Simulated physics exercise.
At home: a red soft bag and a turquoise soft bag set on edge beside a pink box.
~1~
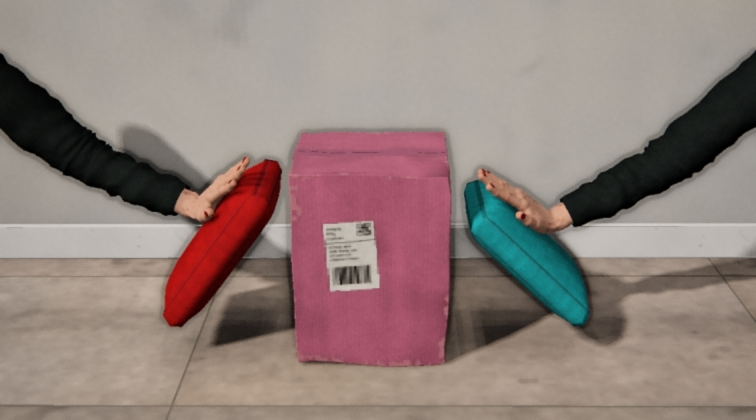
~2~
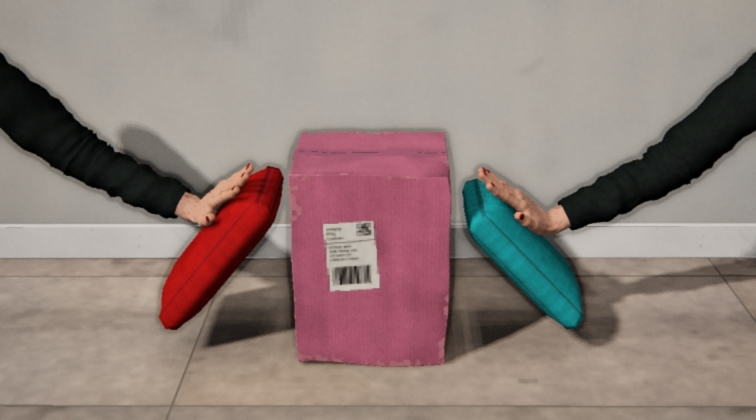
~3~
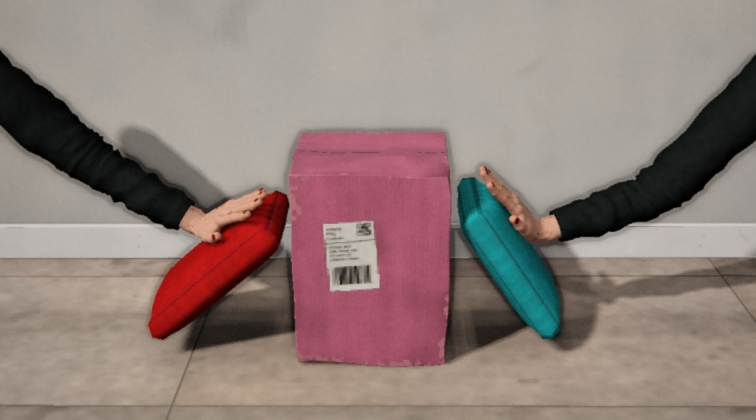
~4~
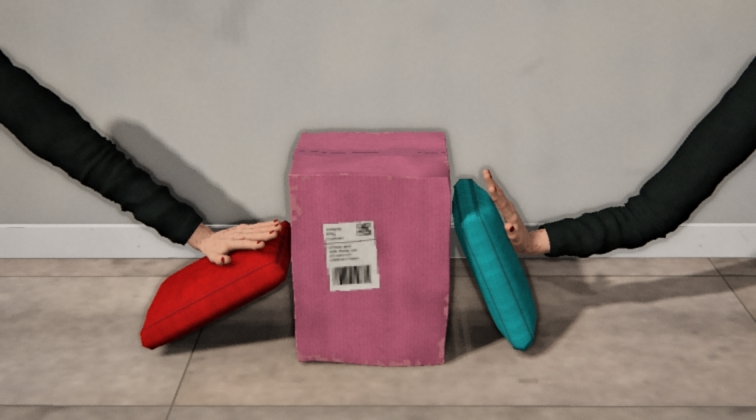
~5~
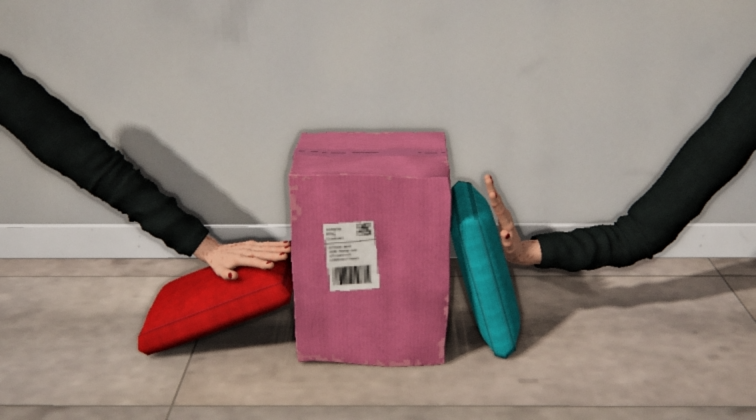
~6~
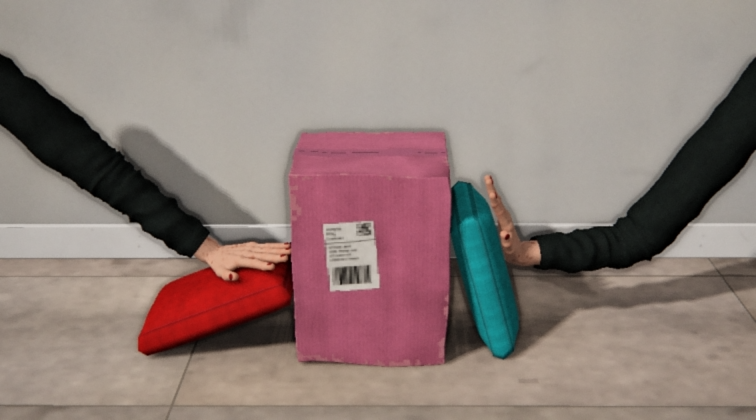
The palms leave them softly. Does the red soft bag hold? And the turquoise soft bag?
Outcome: The red soft bag slumps to the floor and the turquoise soft bag remains propped up.
Then, 0.24 s past the final frame, red soft bag flat on the floor near (221, 317); turquoise soft bag still up near (481, 268).
When it is over, red soft bag flat on the floor near (221, 316); turquoise soft bag still up near (482, 269). The red soft bag slides down flat and the turquoise soft bag keeps leaning.
